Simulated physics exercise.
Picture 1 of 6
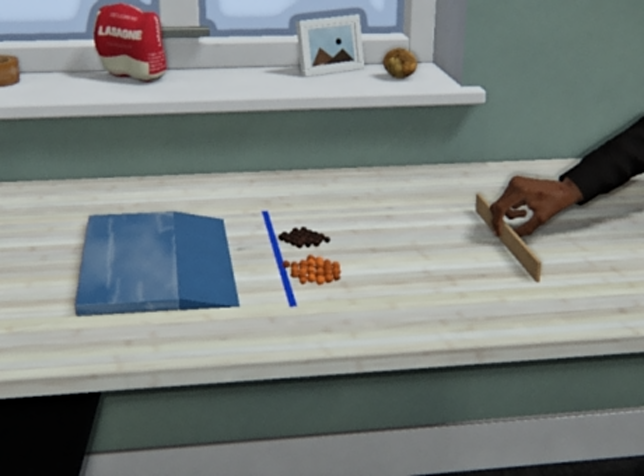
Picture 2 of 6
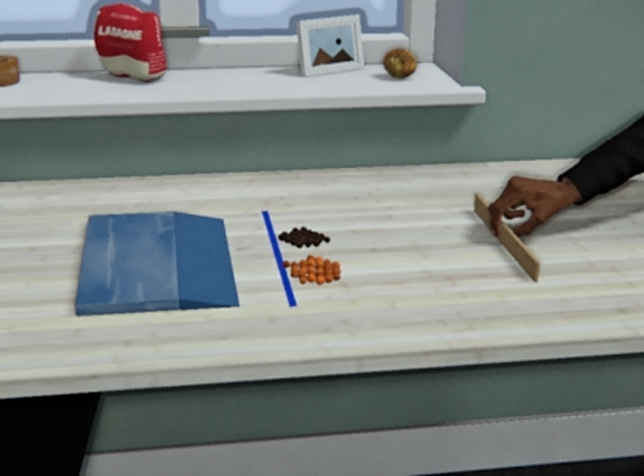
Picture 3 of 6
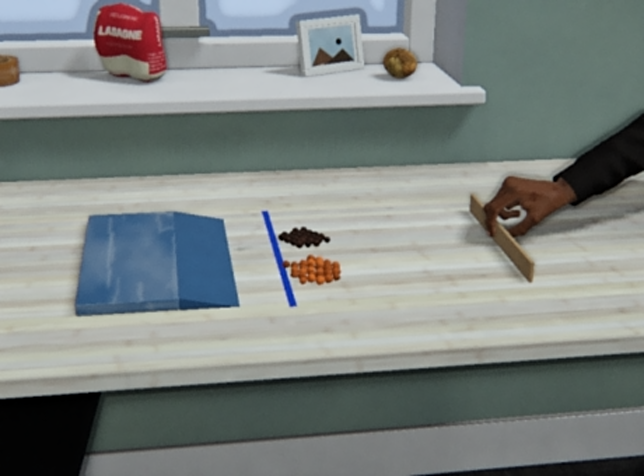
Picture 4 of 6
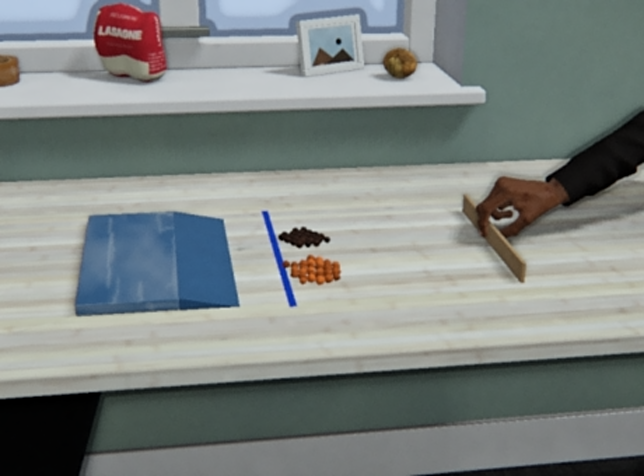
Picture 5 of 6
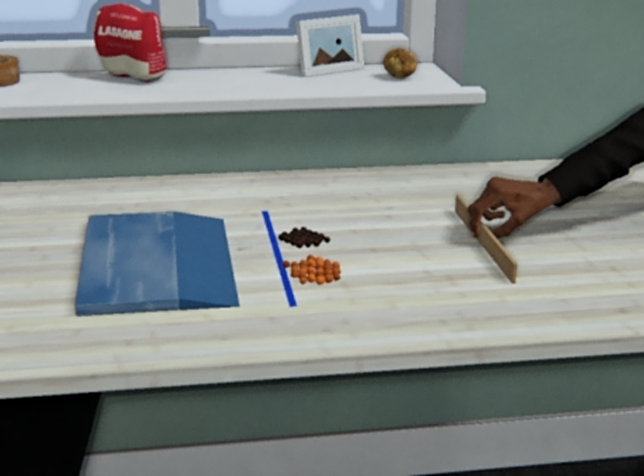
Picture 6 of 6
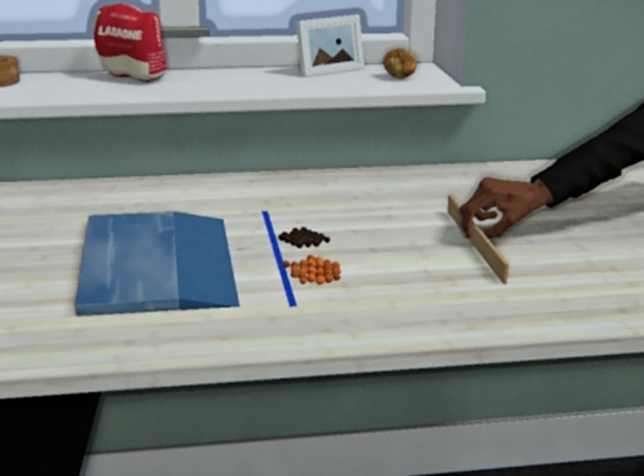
A hand slides an upright piece of card slightly left across a table, while dark and orange heaps lie still beside blue tape.
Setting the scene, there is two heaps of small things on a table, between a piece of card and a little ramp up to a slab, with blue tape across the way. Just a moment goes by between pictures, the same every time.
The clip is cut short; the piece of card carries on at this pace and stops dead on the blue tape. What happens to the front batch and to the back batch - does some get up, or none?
The front batch none gets up, the back batch none gets up.
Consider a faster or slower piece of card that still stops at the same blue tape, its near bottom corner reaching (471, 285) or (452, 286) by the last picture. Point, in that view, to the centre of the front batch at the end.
Lab note: Final centre roughly (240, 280) at the first pace, roughly (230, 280) at the second.
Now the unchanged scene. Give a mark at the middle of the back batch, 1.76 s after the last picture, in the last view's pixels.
(231, 244), give or take.
Then, 0.73 s later than the last frame, piece of card still moving, near (374, 231); front batch every one short of the ramp; back batch every one short of the ramp.
Then, 1.48 s later than the last frame, piece of card stopped at the blue tape; front batch every one short of the ramp; back batch every one short of the ramp.
Then, 1.76 s later than the last frame, piece of card stopped at the blue tape; front batch every one short of the ramp; back batch roughly a quarter on the ramp, the larger part short of the ramp.
When it is over, piece of card stopped at the blue tape; front batch not one past the top, every one short of the ramp; back batch not one past the top, every one short of the ramp.
